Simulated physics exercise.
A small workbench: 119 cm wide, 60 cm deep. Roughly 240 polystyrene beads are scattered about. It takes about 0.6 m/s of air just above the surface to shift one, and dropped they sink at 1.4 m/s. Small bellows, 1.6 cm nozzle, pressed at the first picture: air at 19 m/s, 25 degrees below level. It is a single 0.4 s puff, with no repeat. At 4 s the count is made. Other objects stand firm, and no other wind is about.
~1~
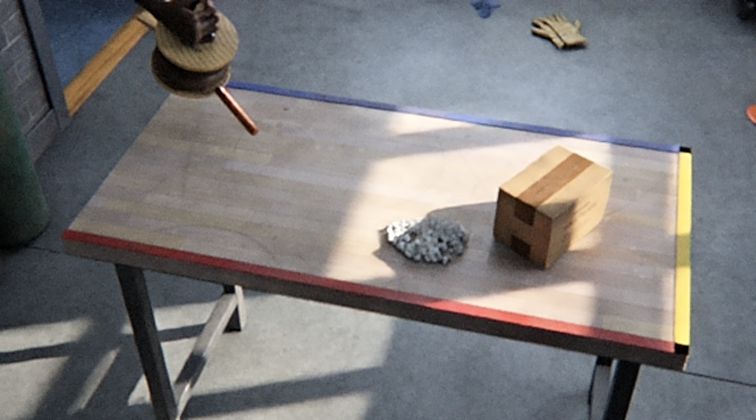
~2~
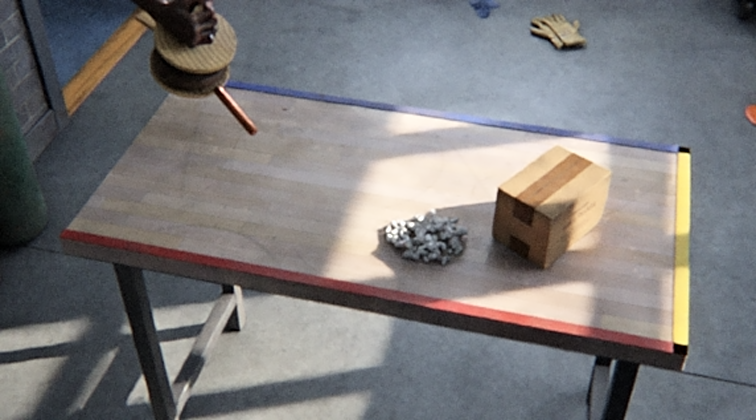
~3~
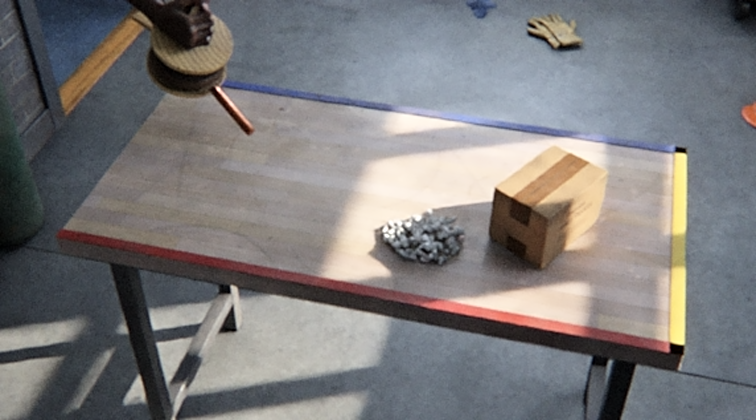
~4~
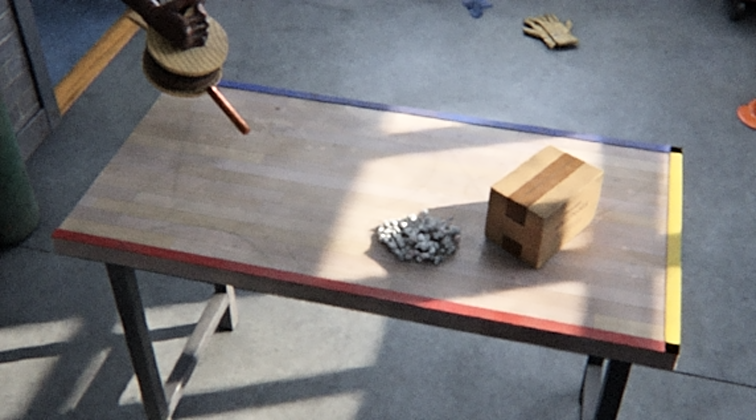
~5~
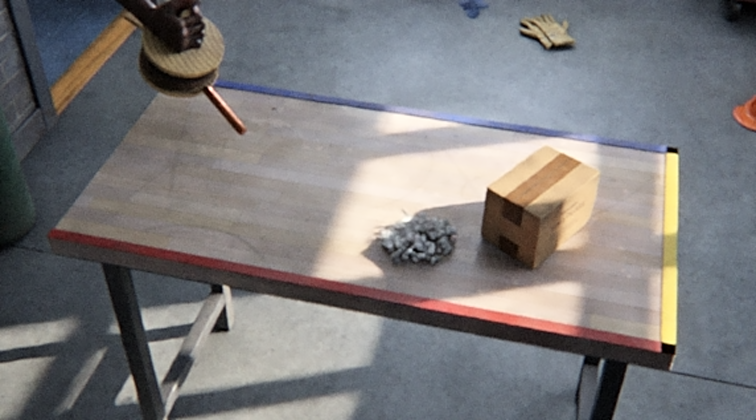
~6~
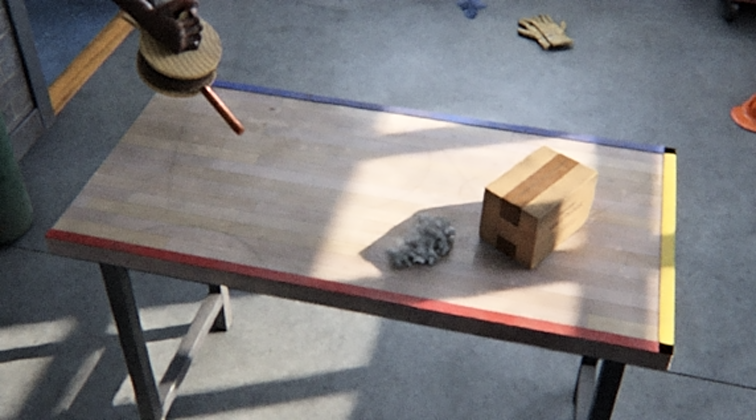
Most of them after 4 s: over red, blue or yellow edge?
Red edge.
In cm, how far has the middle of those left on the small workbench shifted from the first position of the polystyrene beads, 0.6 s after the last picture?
It works out to close to 40 cm.
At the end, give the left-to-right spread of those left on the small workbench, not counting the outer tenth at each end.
Around 30 cm.
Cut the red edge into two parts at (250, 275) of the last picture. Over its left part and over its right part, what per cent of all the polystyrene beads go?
0 % left, 60 % right.
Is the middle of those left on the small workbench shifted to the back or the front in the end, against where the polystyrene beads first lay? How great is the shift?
It drifted forwards, around 5 cm in all.
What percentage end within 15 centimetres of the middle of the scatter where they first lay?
Share: Around 5 %.
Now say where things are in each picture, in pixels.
In the first picture, the middle of the polystyrene beads is near (429, 239), none has stirred yet and the mouth of the small bellows is at (255, 133).
In the second picture, the middle of the polystyrene beads is near (428, 239), none has stirred yet, the blue edge is centred on (423, 109), the red edge is centred on (352, 293) and the yellow edge is centred on (689, 240).
In the third picture, the middle of the polystyrene beads is near (424, 239), none has stirred yet and the top of a box is at (552, 179).
In the fourth picture, the middle of the polystyrene beads is near (420, 238) and none has stirred yet.
In the fifth picture, the middle of the polystyrene beads is near (418, 238) and about 5 % have left their places.
In the sixth picture, the middle of the polystyrene beads is near (423, 243), the farthest in sight from the small bellows is at (444, 254) and about 35 % have left their places.
Then, 0.6 s after the last picture the count stands so, 0 % are over the blue edge, 55 % over the red edge and 14 % over the yellow edge; the middle of those left on the top is near (609, 297).
Then, 1.0 s after the last picture the count stands so, 0 % are over the blue edge, 58 % over the red edge and 18 % over the yellow edge; the middle of those left on the top is near (609, 297).
Then, 2.0 s after the last picture the count stands so, 0 % are over the blue edge, 59 % over the red edge and 18 % over the yellow edge; the middle of those left on the top is near (609, 297).
Then, 3.8 s after the last picture, at the end, 0 % are over the blue edge, 59 % over the red edge and 18 % over the yellow edge; the middle of those left on the top is near (609, 297).
